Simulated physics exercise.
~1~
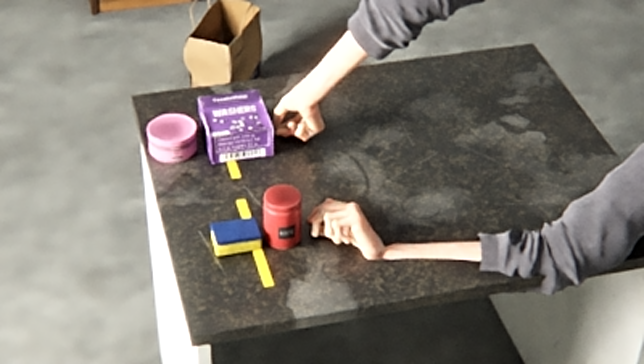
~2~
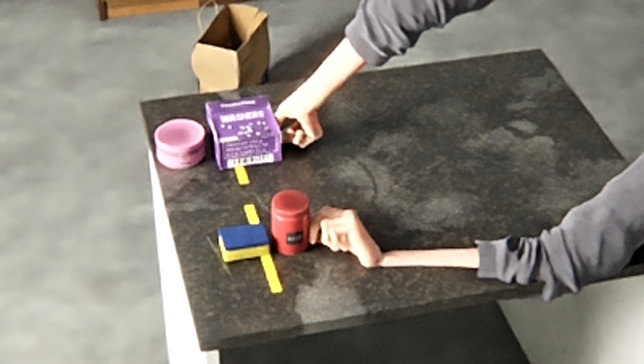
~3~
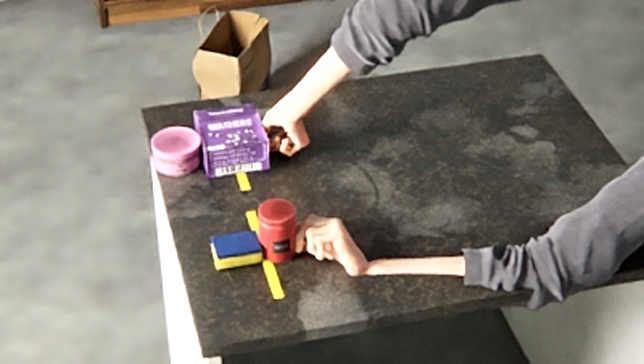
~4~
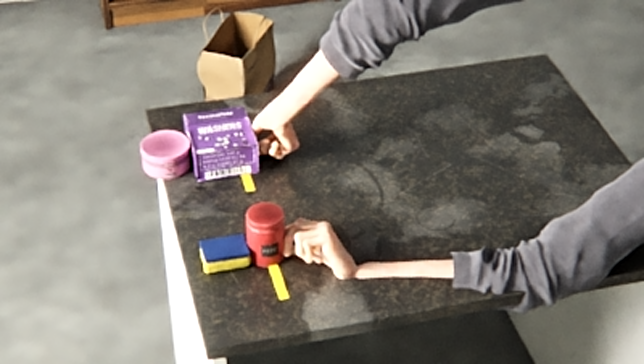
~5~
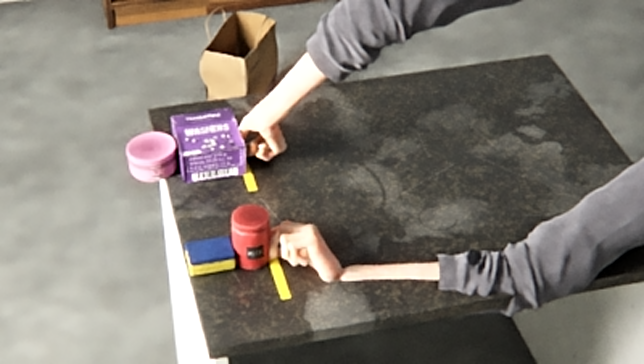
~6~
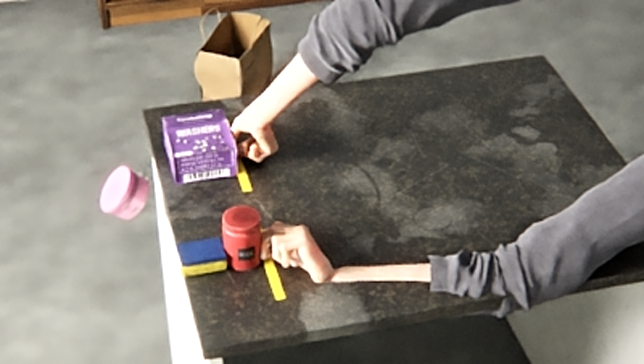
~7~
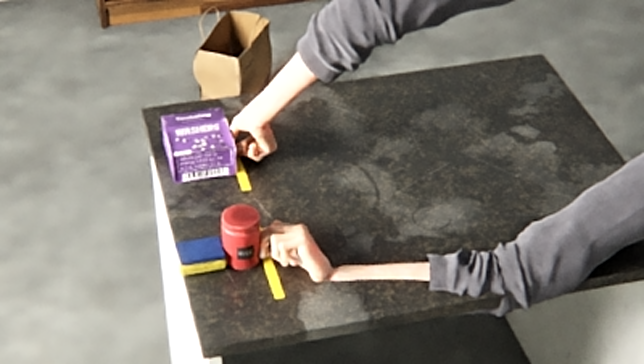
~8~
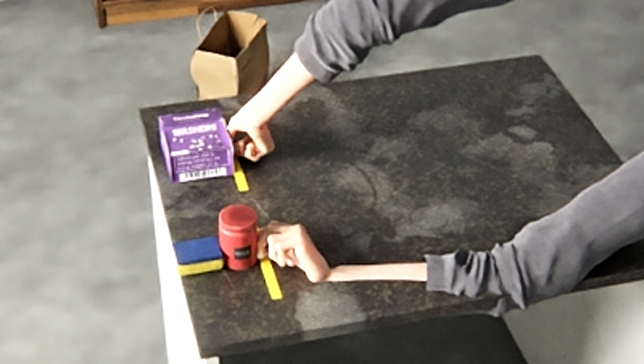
Two hands pushing a purple box and red jar left, the pink tub tipping off the table edge, the sponge staying on.
